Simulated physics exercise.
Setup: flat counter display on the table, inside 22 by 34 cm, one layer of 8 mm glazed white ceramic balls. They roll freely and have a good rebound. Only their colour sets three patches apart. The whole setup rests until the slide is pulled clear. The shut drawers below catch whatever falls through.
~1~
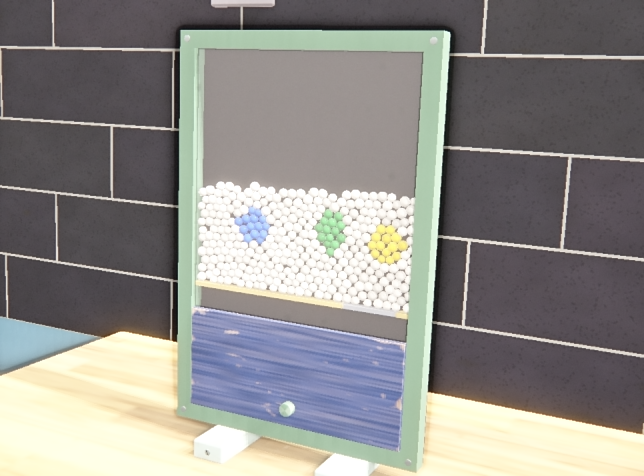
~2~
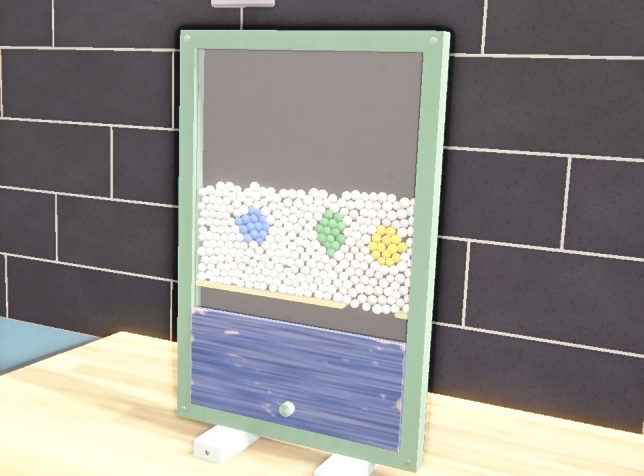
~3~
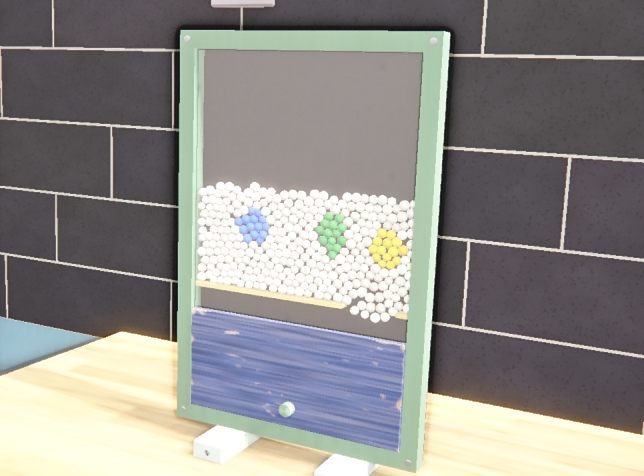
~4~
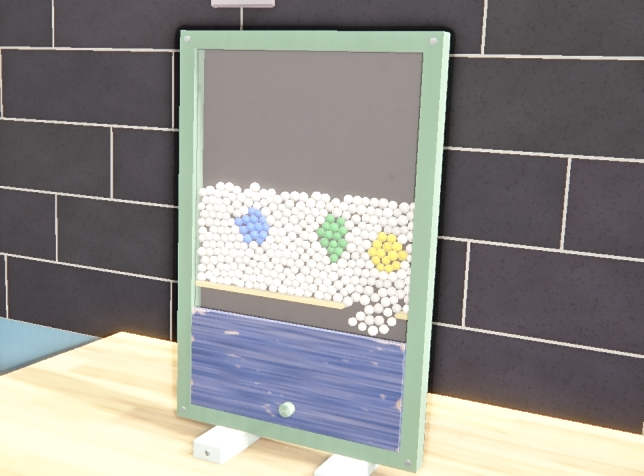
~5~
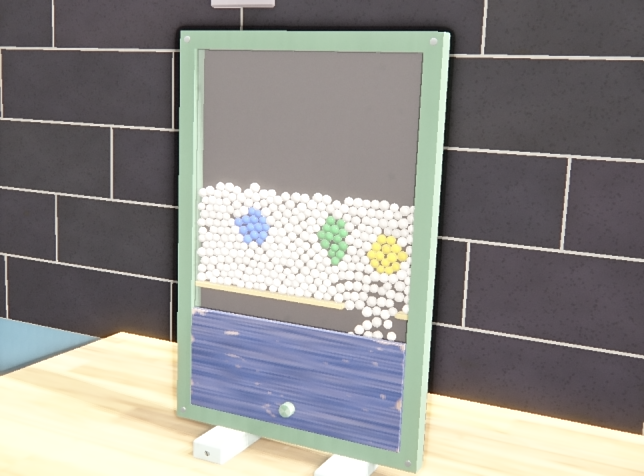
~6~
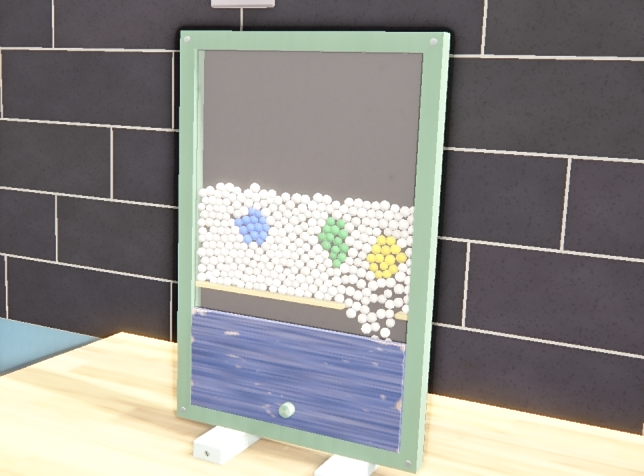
White balls drop through a gap at the lower right as the green and yellow patches sink slightly.
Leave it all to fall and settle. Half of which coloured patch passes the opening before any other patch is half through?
That is the yellow patch.
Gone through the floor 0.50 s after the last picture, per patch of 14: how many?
Tally by patch: Blue = 0, green = 14, yellow = 14.
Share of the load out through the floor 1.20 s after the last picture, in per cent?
65 per cent, give or take.
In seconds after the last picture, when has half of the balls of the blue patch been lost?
Close to 1.6 seconds.
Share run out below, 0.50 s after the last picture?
Some 50 percent by that moment.
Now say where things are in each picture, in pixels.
The first frame shows about 340 balls; load centre (299, 241); blue patch (254, 226); green patch (331, 232); yellow patch (386, 246); slide (340, 305) to (402, 315).
The second frame shows load centre (299, 242); 0 out.
The third frame shows load centre (299, 242); 4 out.
The fourth frame shows load centre (300, 251); 8 out.
The fifth frame shows load centre (300, 251); 13 out.
The sixth frame shows load centre (300, 252); 21 out; blue patch (254, 227); green patch (334, 241); yellow patch (385, 258).
Then, 0.15 s later than the last picture, 20 % are out; out of 14, blue 0, green 1, yellow 6.
Then, 0.50 s later than the last picture, 50 % are out; out of 14, blue 0, green 14, yellow 14.
Then, 1.20 s later than the last picture, 65 % are out; out of 14, blue 5, green 14, yellow 14.
All still 4.9 s after it, 80 % are out; out of 14, blue 14, green 14, yellow 14; half out at blue 1.59 s, green 0.30 s, yellow 0.15 s.
